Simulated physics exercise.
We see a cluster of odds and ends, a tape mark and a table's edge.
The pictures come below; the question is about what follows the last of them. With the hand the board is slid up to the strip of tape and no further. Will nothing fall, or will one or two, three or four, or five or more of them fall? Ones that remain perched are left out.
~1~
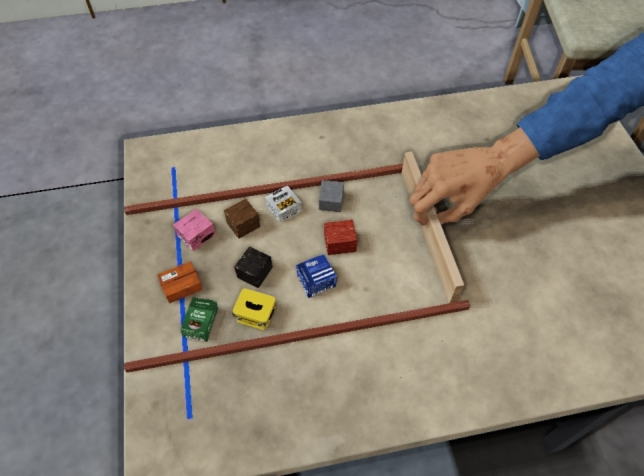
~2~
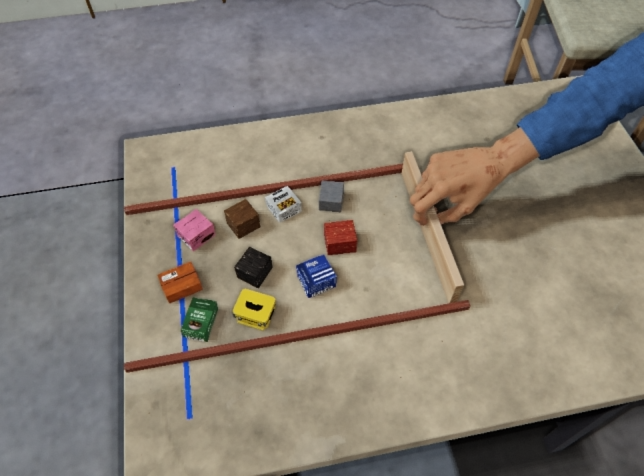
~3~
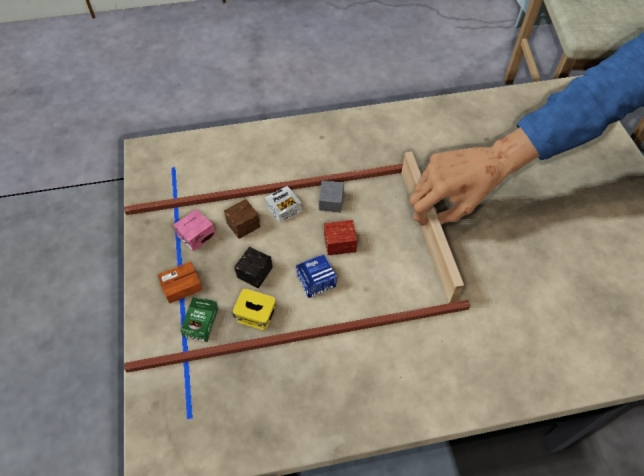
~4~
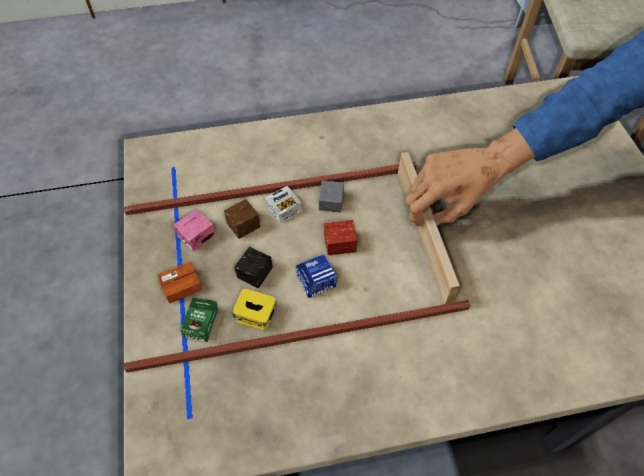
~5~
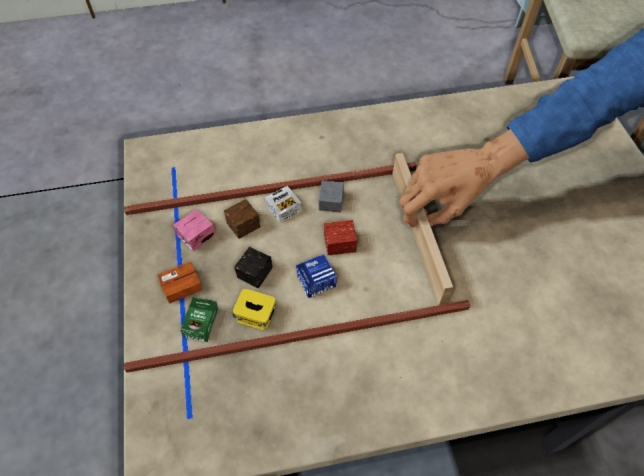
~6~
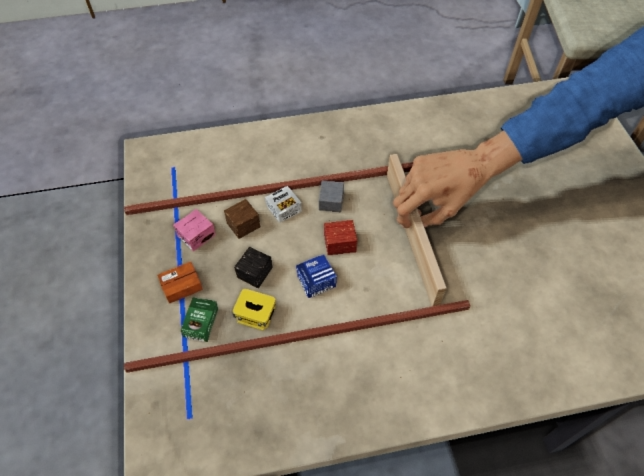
One or two fall.
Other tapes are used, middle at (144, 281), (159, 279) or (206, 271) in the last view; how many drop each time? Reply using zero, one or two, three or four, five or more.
So, for the three spots in the order asked, I'd go with 5 or more, more than four and none.
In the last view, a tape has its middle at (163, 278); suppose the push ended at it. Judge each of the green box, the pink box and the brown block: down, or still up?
First the green box, which leaves the top, then the pink box, which leaves the top, and the brown block, which stays on top.
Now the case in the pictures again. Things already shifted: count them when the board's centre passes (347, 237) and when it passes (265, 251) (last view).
First 2, after that 8.
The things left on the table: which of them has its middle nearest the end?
It is the pink box.
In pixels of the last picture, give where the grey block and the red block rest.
Same order as the question: First (164, 223), second (163, 267).
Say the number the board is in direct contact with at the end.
Counting them up gives 4.
A little later, none off yet; orange box at rest near (180, 282); green box at rest near (200, 319); pink box at rest near (195, 230).
When it is over, the number that fall off is one or two; down, orange box.
